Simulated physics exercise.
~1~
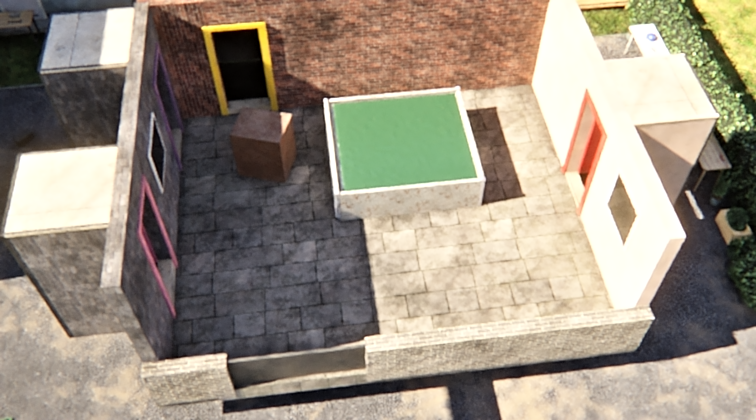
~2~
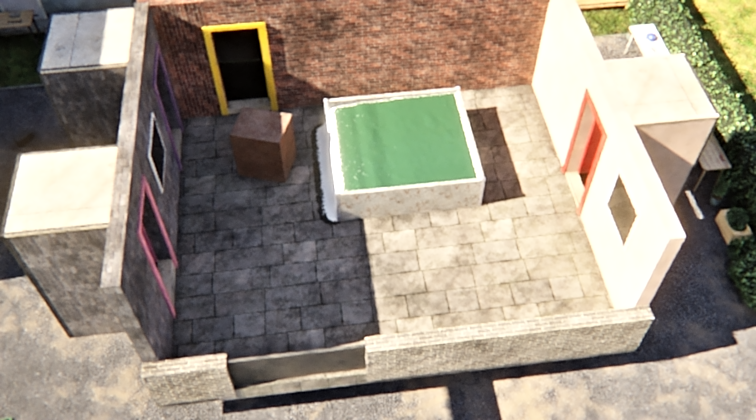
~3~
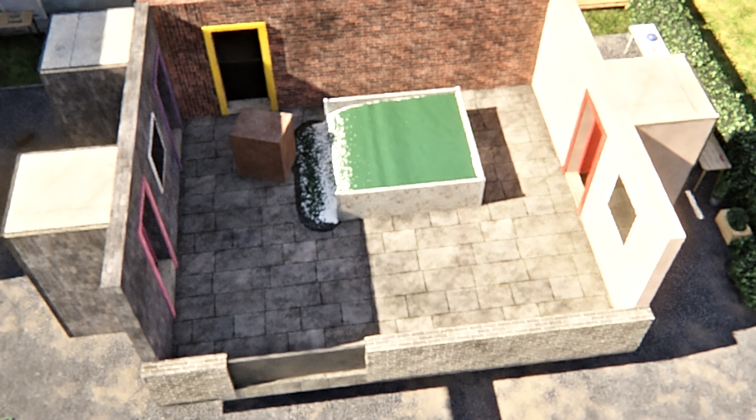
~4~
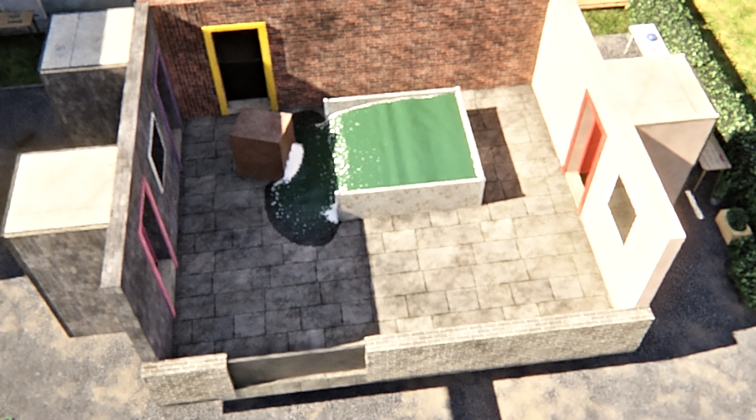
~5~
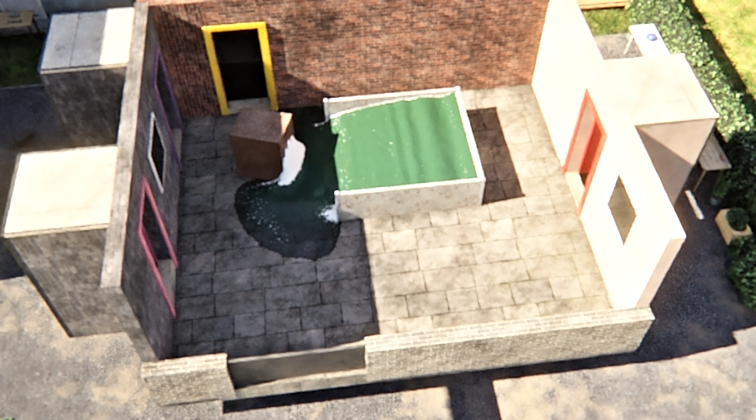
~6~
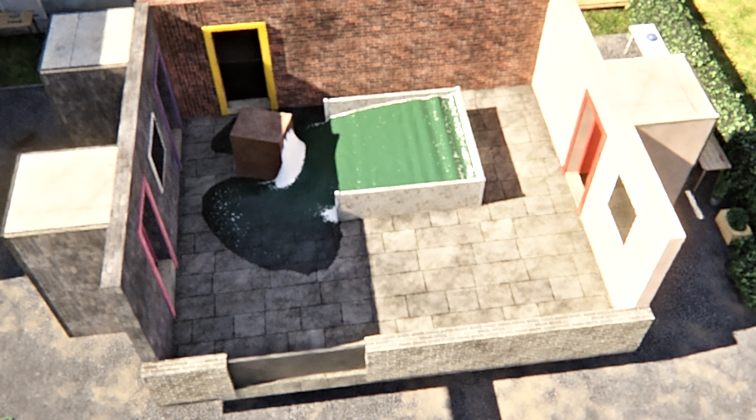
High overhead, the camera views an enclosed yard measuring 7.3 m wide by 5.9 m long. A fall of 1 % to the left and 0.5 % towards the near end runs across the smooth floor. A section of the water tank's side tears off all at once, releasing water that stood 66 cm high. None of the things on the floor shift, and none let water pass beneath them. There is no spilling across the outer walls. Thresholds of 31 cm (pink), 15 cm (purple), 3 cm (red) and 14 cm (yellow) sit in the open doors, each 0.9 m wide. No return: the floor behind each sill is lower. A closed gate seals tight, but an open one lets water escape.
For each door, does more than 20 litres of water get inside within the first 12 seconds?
In the end pink door: Beneath the limit; purple door: Above the limit; red door: Above the limit; yellow door: Above the limit.
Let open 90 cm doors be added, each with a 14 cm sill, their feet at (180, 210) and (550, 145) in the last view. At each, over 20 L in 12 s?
So the first one exceeds it, while the second one doesn't reach it.
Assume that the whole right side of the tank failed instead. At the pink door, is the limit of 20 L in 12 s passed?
So, pink door: Within bounds.
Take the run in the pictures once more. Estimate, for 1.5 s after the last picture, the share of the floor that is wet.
Close to 40 in a hundred parts are wet.
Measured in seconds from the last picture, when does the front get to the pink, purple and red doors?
Pink = 0.6 s, purple = 0.2 s, red = 6.0 s.
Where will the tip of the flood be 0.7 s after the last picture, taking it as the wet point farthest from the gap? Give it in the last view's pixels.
I'd put it near pixel (175, 296) of the last picture.
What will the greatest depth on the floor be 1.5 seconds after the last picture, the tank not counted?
Roughly 50 cm.
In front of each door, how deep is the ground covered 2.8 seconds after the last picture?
Door by door in cm, pink shows 22, purple shows 25, red shows 0, yellow shows 22.
Then, 0.7 s after the last picture water covers 30 % of the floor and is deepest (49 cm) near (302, 164); pink door 10 cm at the sill, 0 L in, purple door 13 cm at the sill, 1 L in, red door not reached, yellow door 22 cm at the sill, 2 L in.
Then, 1.5 s after the last picture water covers 40 % of the floor and is deepest (50 cm) near (171, 383); pink door 28 cm at the sill, 0 L in, purple door 30 cm at the sill, 17 L in, red door not reached, yellow door 25 cm at the sill, 52 L in.
Then, 2.8 s after the last picture water covers 50 % of the floor and is deepest (37 cm) near (172, 373); pink door 22 cm at the sill, 0 L in, purple door 25 cm at the sill, 96 L in, red door not reached, yellow door 22 cm at the sill, 97 L in.
Then, 6.3 s after the last picture water covers 90 % of the floor and is deepest (27 cm) near (614, 329); pink door 19 cm at the sill, 0 L in, purple door 13 cm at the sill, 139 L in, red door 8 cm at the sill, 0 L in, yellow door 9 cm at the sill, 120 L in.
Then, 11.3 s after the last picture water covers 100 % of the floor and is deepest (15 cm) near (513, 122); pink door 11 cm at the sill, 0 L in, purple door 11 cm at the sill, 139 L in, red door 5 cm at the sill, 47 L in, yellow door 9 cm at the sill, 120 L in.
